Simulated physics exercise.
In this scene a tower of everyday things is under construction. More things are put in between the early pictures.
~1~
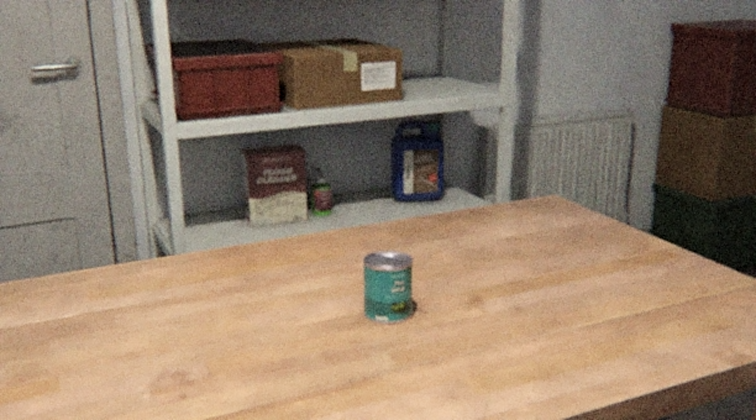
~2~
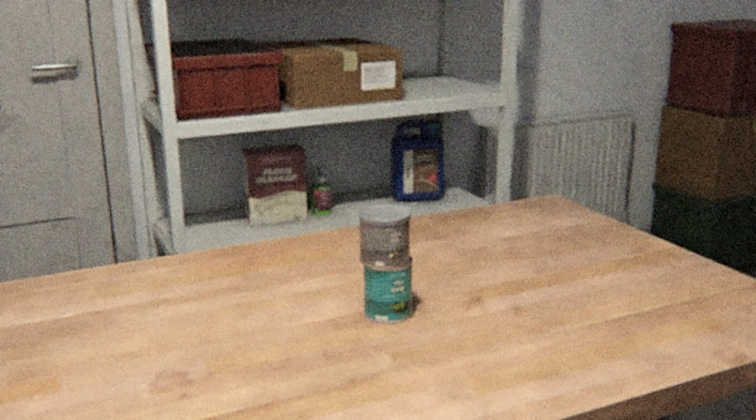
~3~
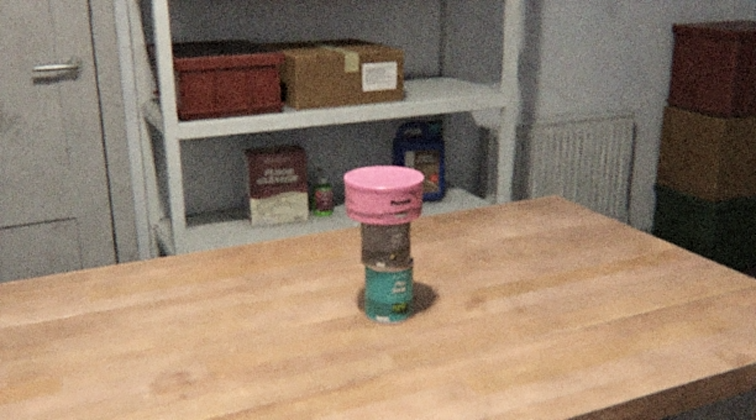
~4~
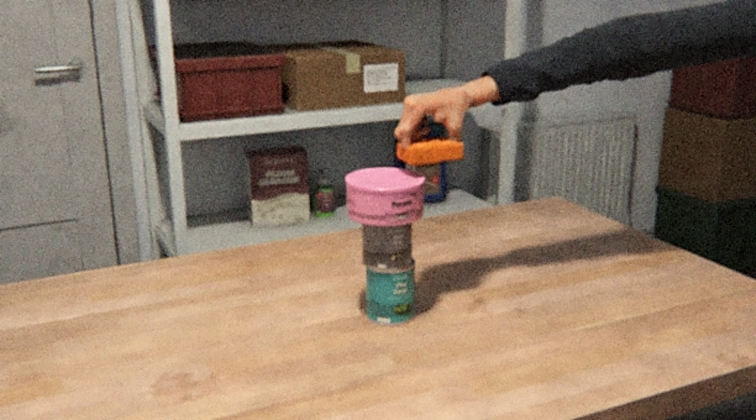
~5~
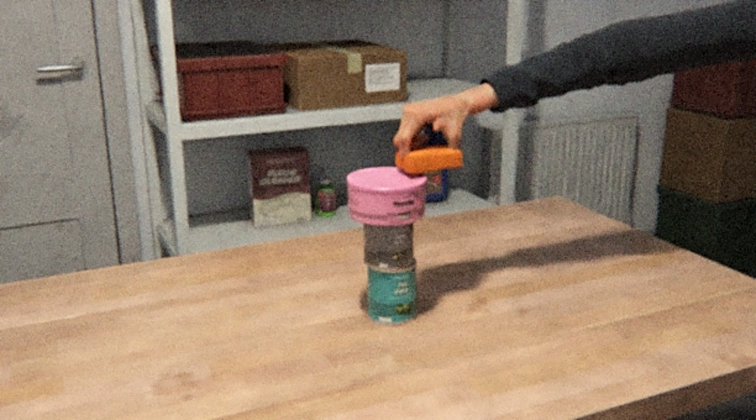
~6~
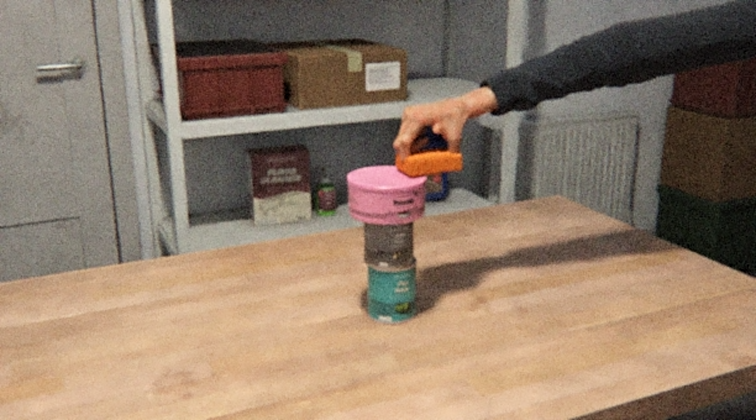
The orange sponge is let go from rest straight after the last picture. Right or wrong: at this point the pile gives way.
Right, it gives way.
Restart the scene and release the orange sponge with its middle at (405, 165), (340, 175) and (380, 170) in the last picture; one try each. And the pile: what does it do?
First the pile remains standing, second it topples, third it remains standing.
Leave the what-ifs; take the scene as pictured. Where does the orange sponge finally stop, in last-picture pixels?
About (452, 297).
Then, 0.30 s after the last picture, orange sponge now fallen.
Then, 0.50 s after the last picture, things are still on the move.
Then, 0.70 s after the last picture, as before.
Then, 1.50 s after the last picture, nothing new.
At rest, fallen, orange sponge; the other 3 in place. Seen from the same camera at the end, orange sponge near (452, 298). The pile comes apart.
